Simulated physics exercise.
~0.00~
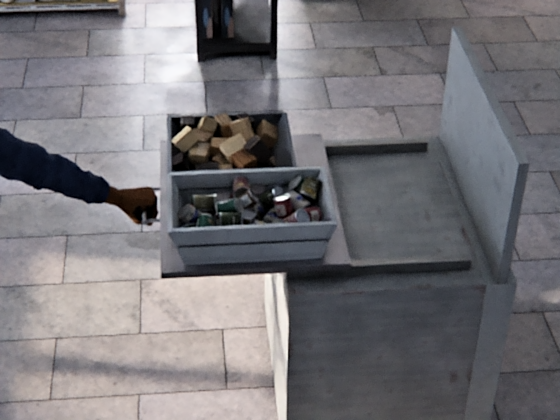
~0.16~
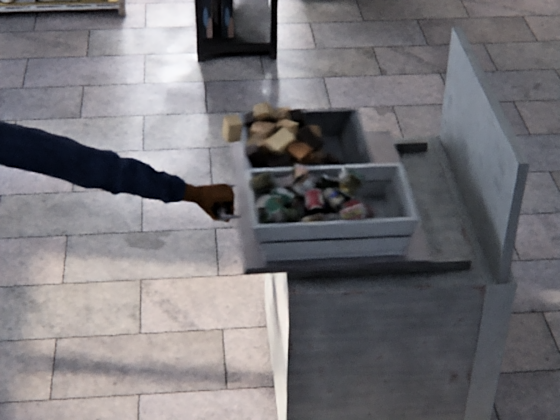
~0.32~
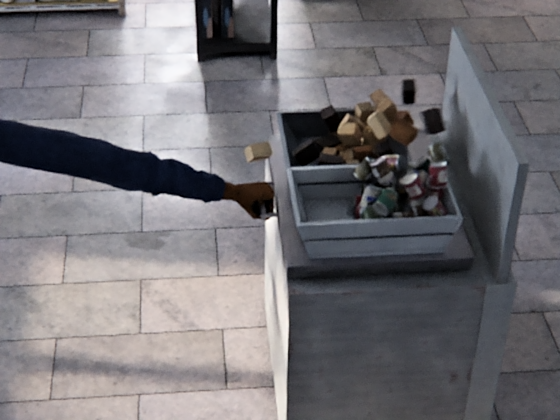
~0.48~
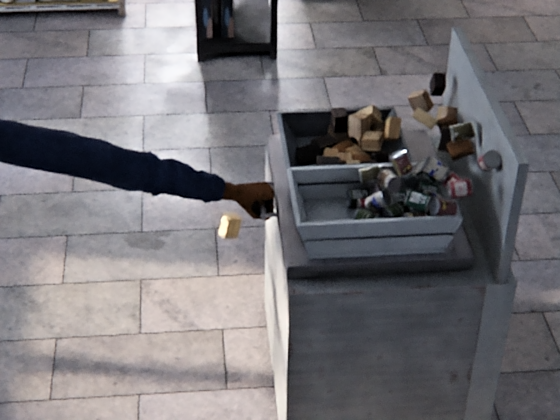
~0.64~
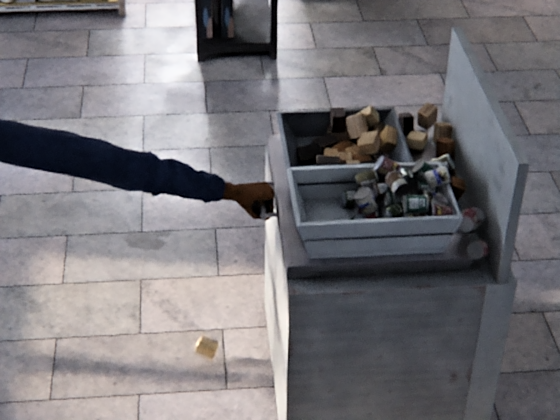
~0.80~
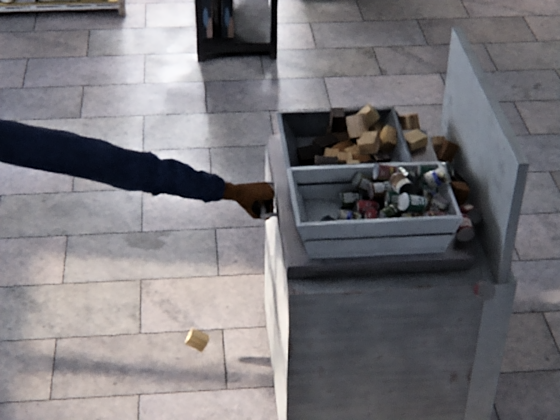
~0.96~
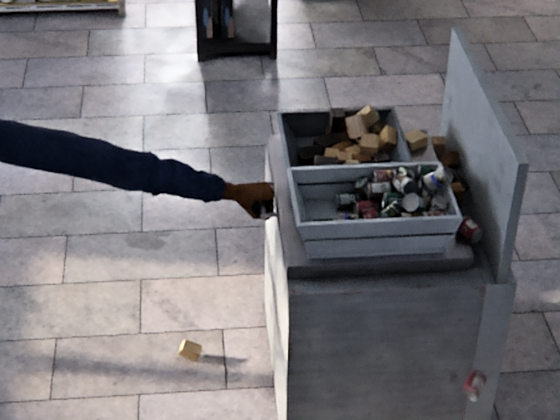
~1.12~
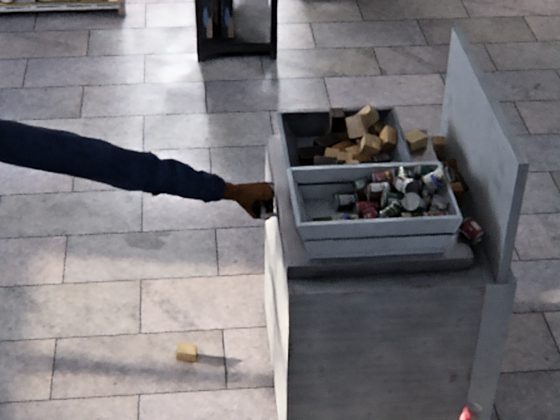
Sliding shelf pushed right by a gloved hand stops abruptly, flinging tins and wooden blocks from two boxes, one block landing on the paving.
